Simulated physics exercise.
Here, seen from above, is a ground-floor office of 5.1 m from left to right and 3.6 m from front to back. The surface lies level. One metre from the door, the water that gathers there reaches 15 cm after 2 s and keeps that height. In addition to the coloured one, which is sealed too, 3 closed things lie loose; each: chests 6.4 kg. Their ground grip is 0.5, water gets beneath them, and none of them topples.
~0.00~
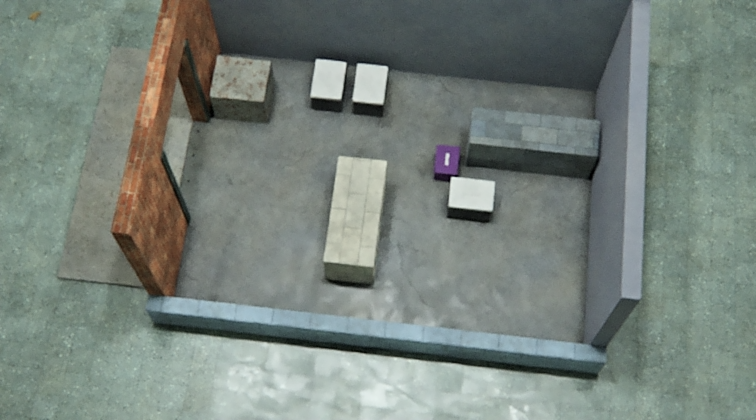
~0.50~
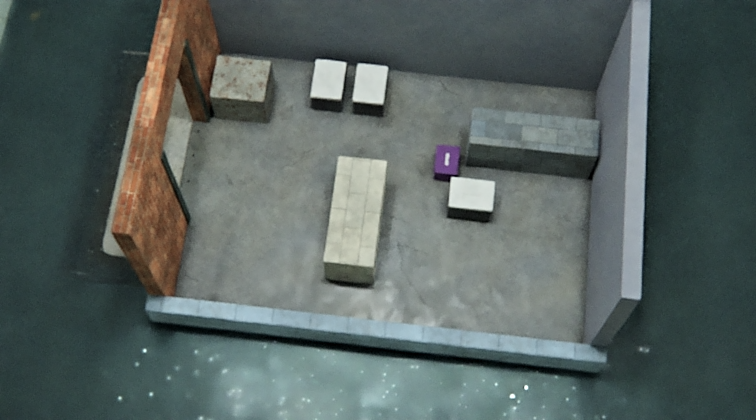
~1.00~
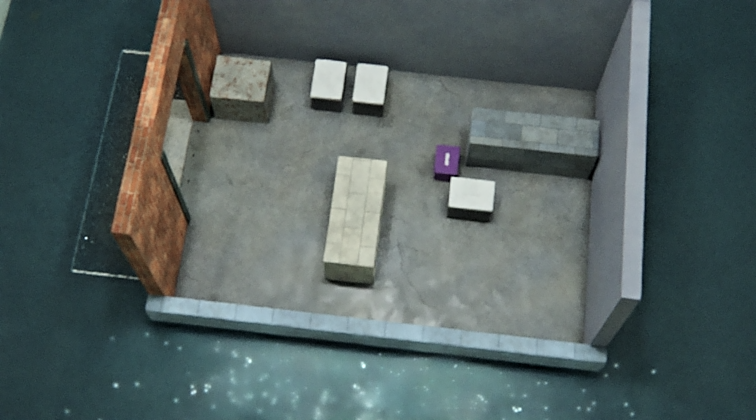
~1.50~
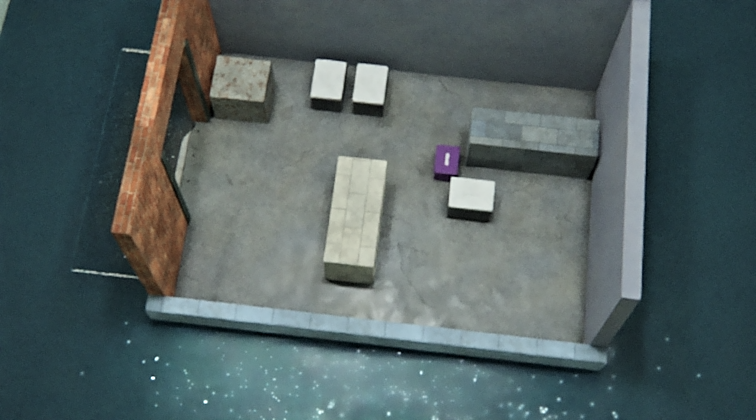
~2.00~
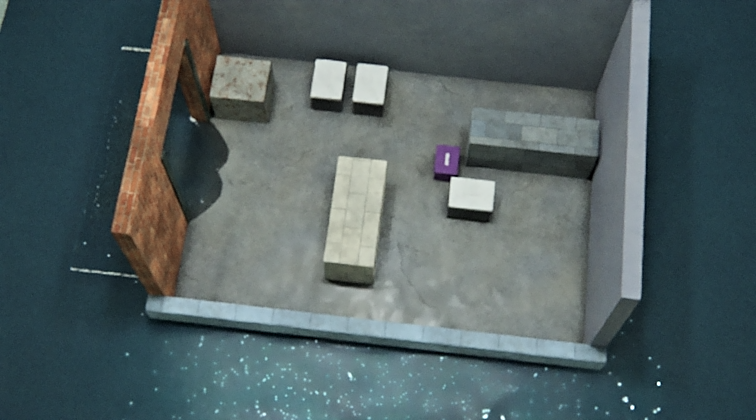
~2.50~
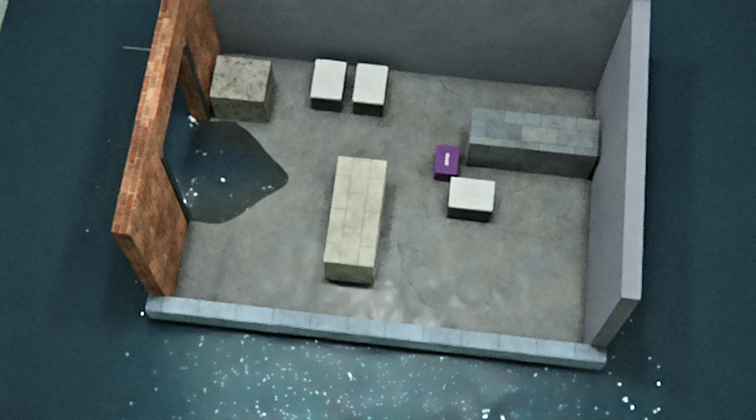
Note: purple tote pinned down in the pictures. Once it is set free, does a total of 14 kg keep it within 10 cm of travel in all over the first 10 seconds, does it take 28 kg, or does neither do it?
The modest weight is adequate.
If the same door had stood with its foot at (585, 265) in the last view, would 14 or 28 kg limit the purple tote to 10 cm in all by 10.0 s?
Outcome - the lighter pick works.
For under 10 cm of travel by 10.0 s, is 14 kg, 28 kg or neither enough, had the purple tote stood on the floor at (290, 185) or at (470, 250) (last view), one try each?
The big mass is needed; the small mass already works.
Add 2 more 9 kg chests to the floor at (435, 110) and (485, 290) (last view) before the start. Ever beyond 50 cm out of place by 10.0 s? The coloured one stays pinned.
Note, in sequence: Exceeded, not exceeded.
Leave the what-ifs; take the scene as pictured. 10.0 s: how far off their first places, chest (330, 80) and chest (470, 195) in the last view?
Respectively 40 and 0 centimetres.
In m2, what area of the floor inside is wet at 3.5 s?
I'd put it close to 4.0 m2.
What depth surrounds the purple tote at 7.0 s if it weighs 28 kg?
Depth: Approx. 5 cm.
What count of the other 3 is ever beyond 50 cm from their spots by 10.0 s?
The answer here is 1.
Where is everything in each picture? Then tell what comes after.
In the first picture, the purple tote at (447, 160), on the bottom; 0.0 m2 under water; 0 of 4 have shifted.
In the second picture, the purple tote at (447, 160), on the bottom; 0.0 m2 under water; 0 of 4 have shifted.
In the third picture, the purple tote at (447, 160) rests on the ground; 0.0 m2 under water; 0 of 4 have shifted.
In the fourth picture, the purple tote at (447, 160), on the bottom; 0.0 m2 under water; 0 of 4 have shifted.
In the fifth picture, the purple tote at (447, 160) rests on the ground; water covers 0.3 m2; 0 of 4 have shifted.
In the sixth picture, the purple tote at (447, 160) rests on the ground; water covers 1.1 m2; 0 of 4 have shifted.
After 3.5 s the purple tote would be 0 cm from its start with 14 kg and 0 cm from its start with 28 kg; 0 cm of water round it then.
After 4.5 s the purple tote would be 0 cm from its start with 14 kg and 0 cm from its start with 28 kg; 2 cm of water round it then.
After 7.0 s the purple tote would be 0 cm from its start with 14 kg and 0 cm from its start with 28 kg; 5 cm of water round it then.
After 10.0 s the purple tote would be 0 cm from its start with 14 kg and 0 cm from its start with 28 kg; 6 cm of water round it then.
